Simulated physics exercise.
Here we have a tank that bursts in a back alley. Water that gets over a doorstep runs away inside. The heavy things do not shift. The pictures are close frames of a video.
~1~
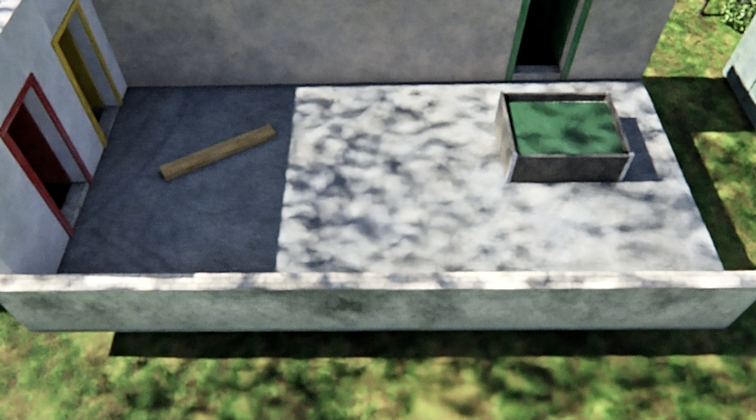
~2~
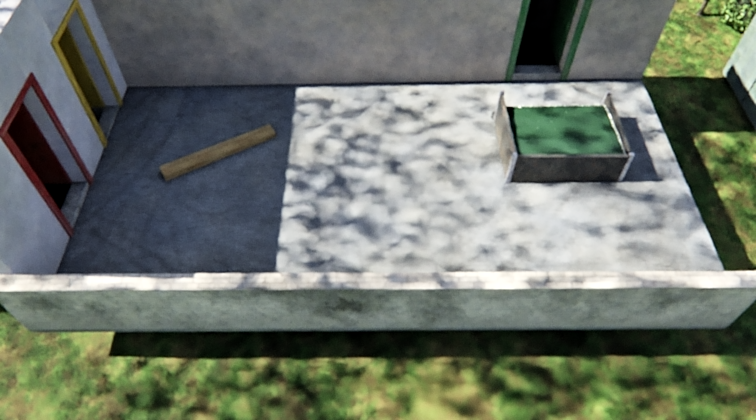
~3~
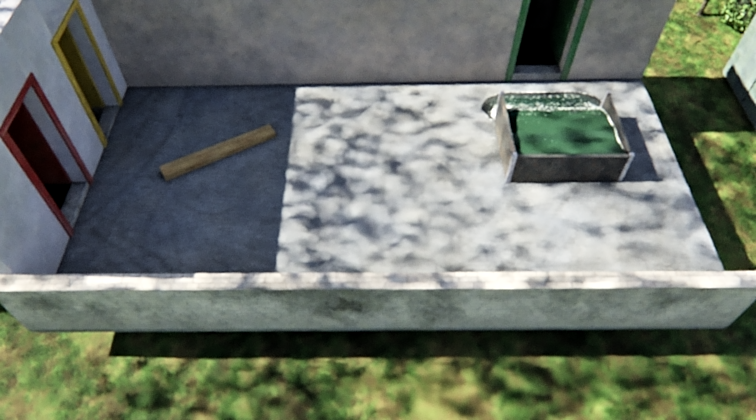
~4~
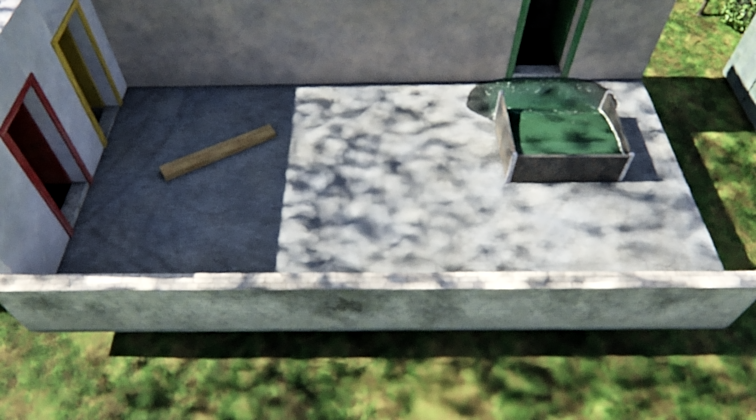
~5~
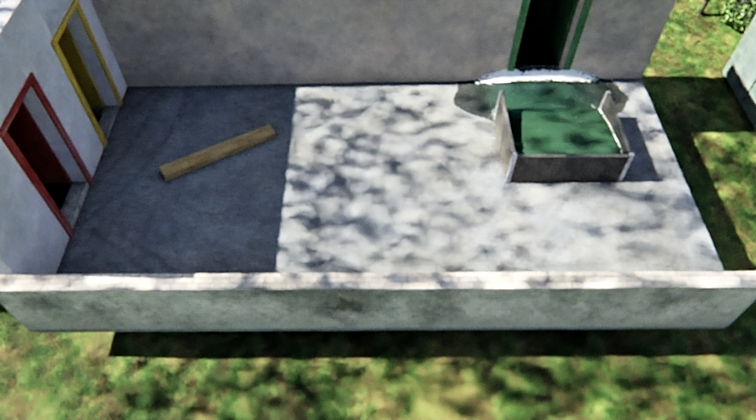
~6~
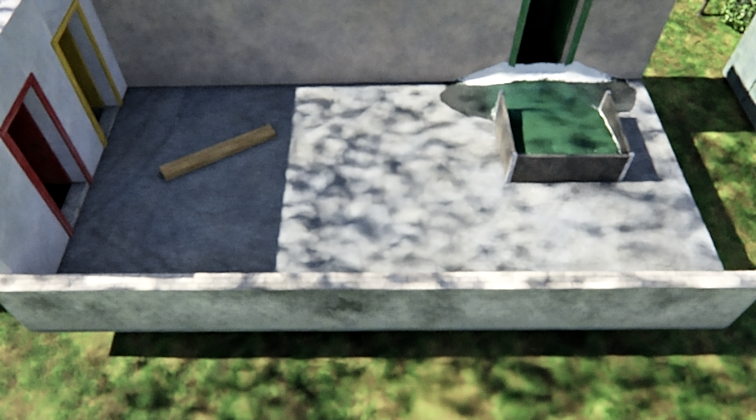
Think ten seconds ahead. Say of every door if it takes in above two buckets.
In the end: The green door floods; the yellow door floods; the red door holds within the limit.
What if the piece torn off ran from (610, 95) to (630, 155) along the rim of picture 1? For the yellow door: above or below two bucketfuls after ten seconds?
In short: Yellow stays under.
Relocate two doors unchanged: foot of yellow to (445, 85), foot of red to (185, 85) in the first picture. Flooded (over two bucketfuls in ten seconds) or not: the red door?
In short: The red one lets less in.
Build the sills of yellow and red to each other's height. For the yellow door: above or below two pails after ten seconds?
My reading: The yellow door lets less in.
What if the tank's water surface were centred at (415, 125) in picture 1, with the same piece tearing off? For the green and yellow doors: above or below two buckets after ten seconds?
My reading: Green is under; yellow passes that mark.
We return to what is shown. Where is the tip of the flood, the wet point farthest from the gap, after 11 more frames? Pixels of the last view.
Near (283, 87).
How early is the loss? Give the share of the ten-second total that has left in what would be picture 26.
Roughly 70 per cent.
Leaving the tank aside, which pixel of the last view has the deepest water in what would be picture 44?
At about (125, 96).
A moment on, water covers 10 % of the floor; the green door over two buckets in, the yellow door not reached, the red door not reached.
Next, water covers 20 % of the floor; the green door far over two buckets in, the yellow door not reached, the red door not reached.
Then, water covers 35 % of the floor; the green door far over two buckets in, the yellow door not reached, the red door not reached.
Later, water covers 40 % of the floor; the green door far over two buckets in, the yellow door under two buckets in, the red door wet at the sill, nothing in.
In the end, water covers 45 % of the floor; the green door far over two buckets in, the yellow door over two buckets in, the red door wet at the sill, nothing in.
